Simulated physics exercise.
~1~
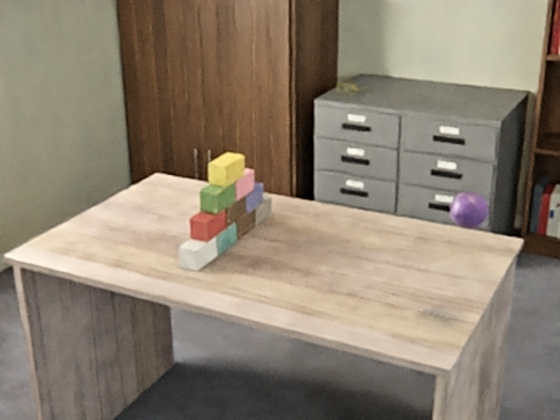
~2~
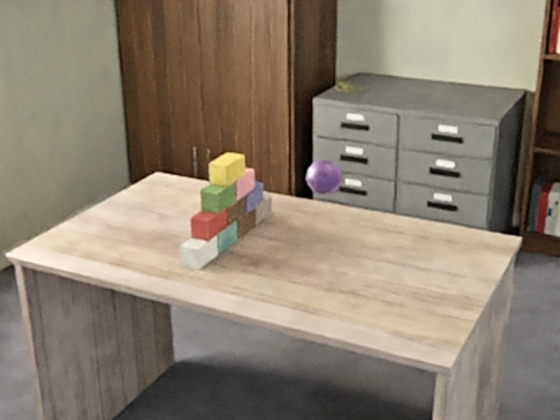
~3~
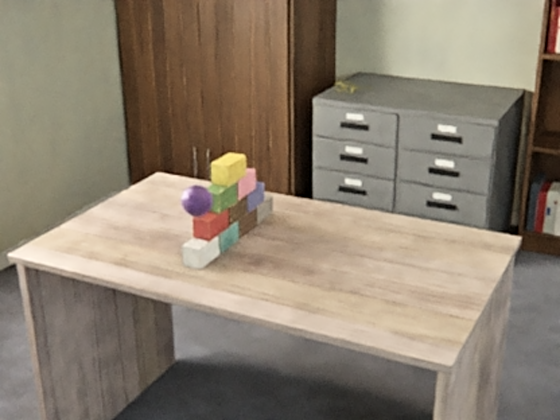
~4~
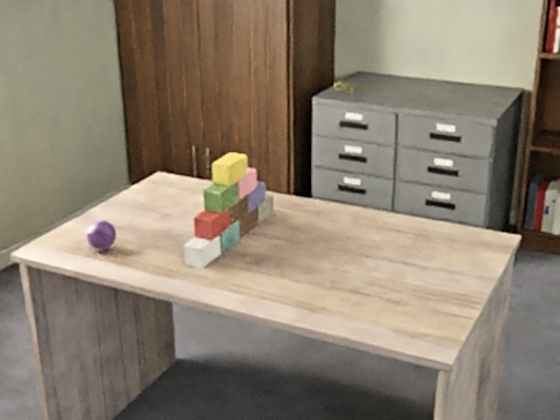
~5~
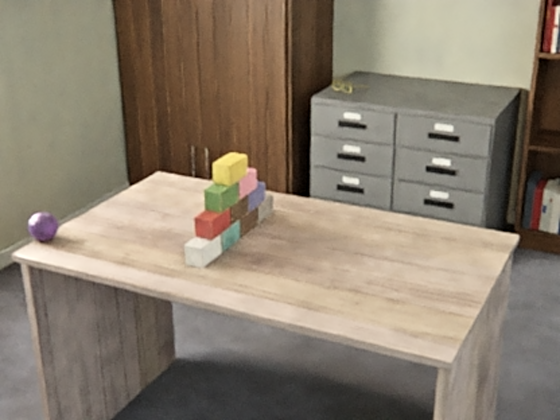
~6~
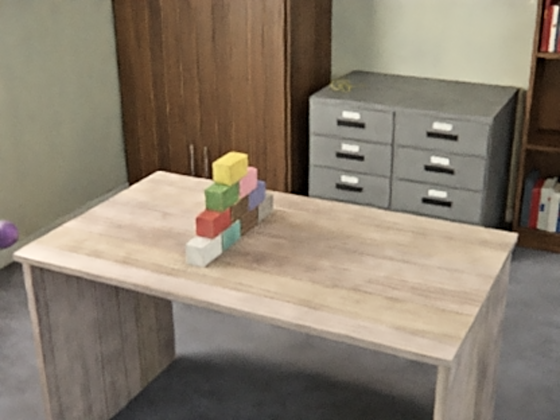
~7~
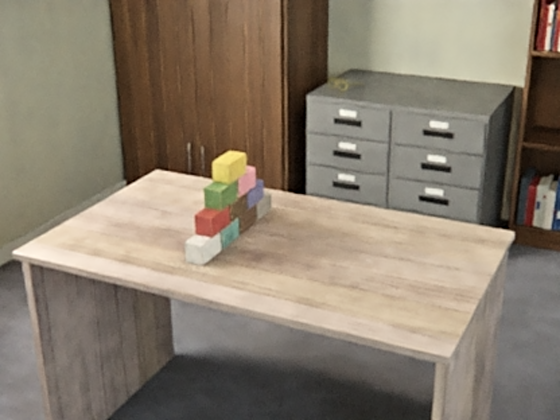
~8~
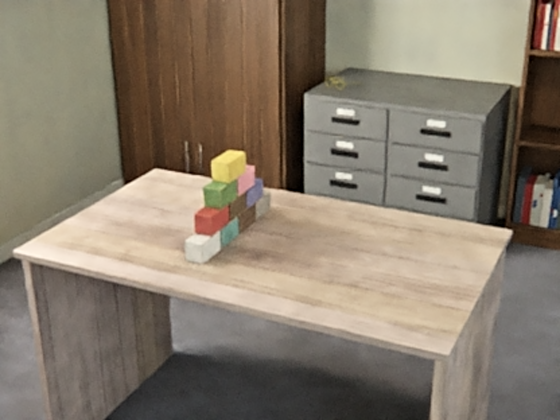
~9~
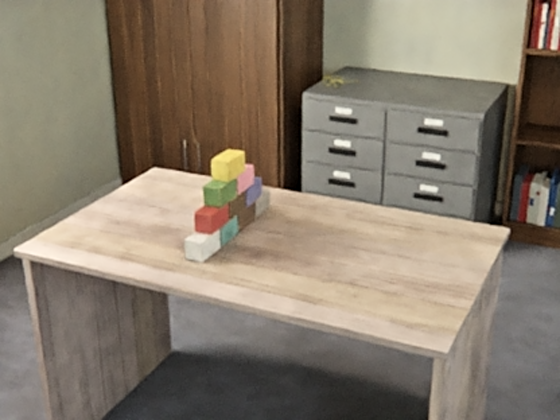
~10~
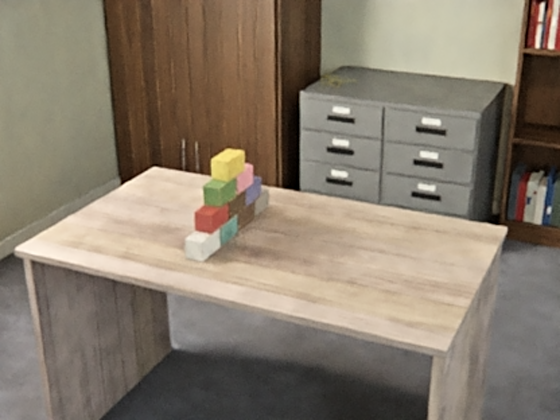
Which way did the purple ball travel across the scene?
The purple ball travelled to the left, going past the pile of blocks and on out of view.
